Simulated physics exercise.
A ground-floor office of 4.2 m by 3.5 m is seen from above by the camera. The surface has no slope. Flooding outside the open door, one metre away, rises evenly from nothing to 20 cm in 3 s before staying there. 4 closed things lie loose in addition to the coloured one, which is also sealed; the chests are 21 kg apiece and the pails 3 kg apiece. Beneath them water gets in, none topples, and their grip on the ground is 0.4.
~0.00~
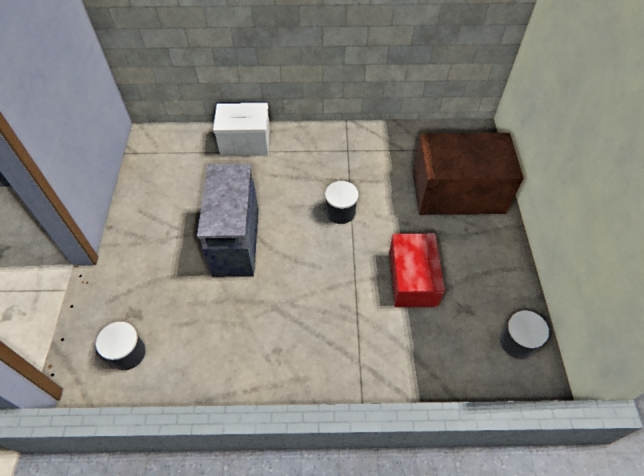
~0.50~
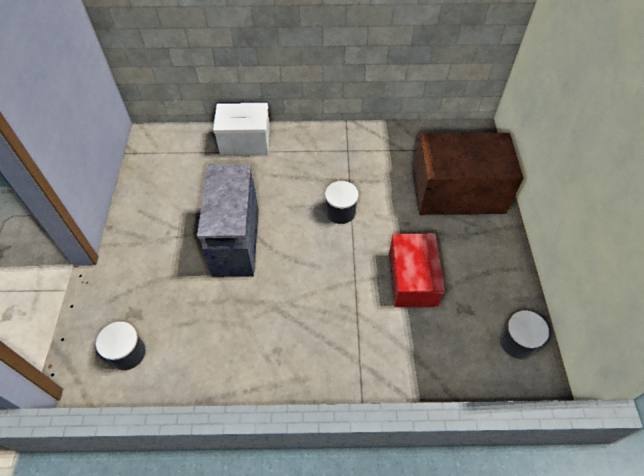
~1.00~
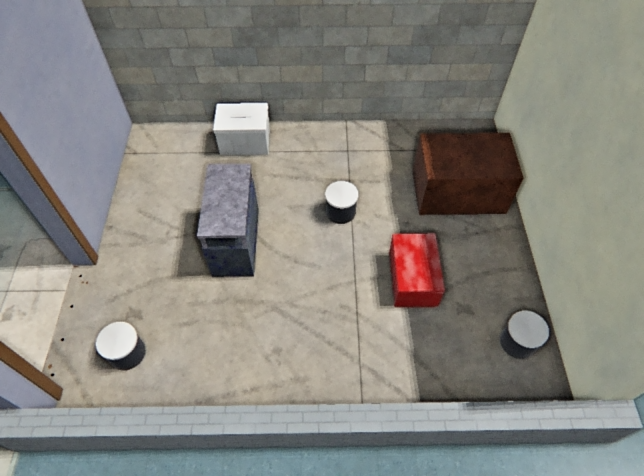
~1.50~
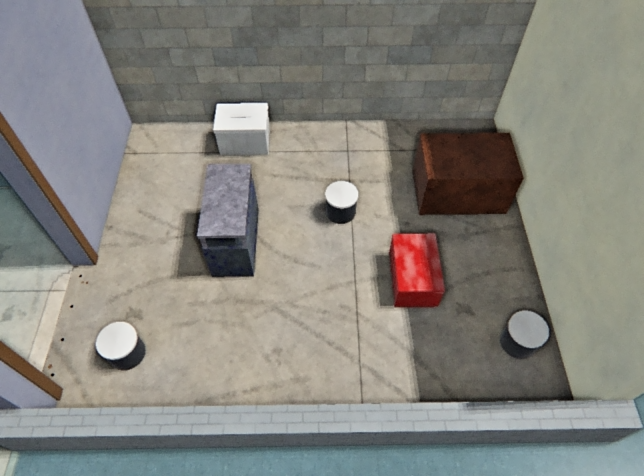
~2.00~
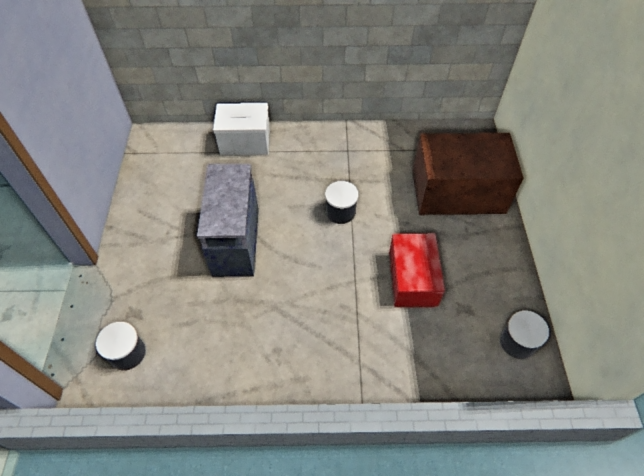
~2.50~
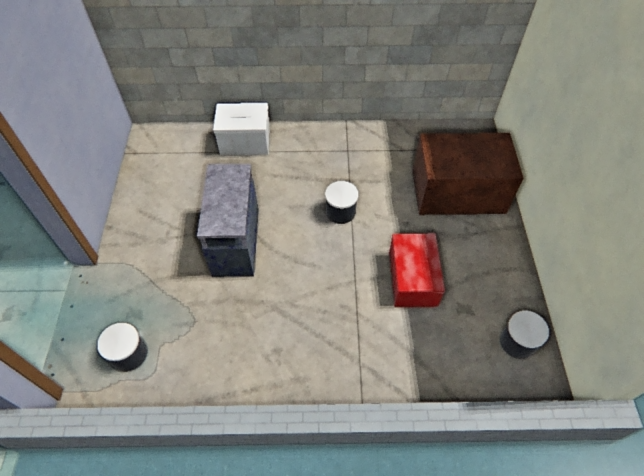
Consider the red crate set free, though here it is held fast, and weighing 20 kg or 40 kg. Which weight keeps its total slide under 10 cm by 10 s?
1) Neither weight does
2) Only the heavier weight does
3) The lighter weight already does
The answer is 2.
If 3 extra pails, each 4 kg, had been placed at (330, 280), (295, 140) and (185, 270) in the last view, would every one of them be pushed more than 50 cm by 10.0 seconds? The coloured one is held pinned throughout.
One by one: Too far, not far enough and too far.
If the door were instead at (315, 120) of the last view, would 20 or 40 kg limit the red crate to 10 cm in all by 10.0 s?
If so, only the heavier one succeeds.
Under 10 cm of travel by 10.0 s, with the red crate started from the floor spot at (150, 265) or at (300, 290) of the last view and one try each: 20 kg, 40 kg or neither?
Trial 1 - only the upper mass works; trial 2 - only the upper mass works.
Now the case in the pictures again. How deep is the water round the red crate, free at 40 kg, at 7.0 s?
Close to 5 cm deep.
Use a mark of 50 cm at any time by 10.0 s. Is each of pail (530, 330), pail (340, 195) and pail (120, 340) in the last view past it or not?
In order, the three come out above, above and above.
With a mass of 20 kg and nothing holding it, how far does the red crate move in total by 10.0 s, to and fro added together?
Close to 80 centimetres all told.
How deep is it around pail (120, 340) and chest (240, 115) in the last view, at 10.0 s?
Roughly 10 and 8 cm.
After 3.5 s the red crate would be 0 cm from its start with 20 kg and 0 cm from its start with 40 kg; 0 cm of water round it then.
After 4.5 s the red crate would be 0 cm from its start with 20 kg and 0 cm from its start with 40 kg; 4 cm of water round it then.
After 7.0 s the red crate would be 7 cm from its start with 20 kg and 0 cm from its start with 40 kg; 5 cm of water round it then.
After 10.0 s the red crate would be 53 cm from its start with 20 kg and 0 cm from its start with 40 kg; 11 cm of water round it then.
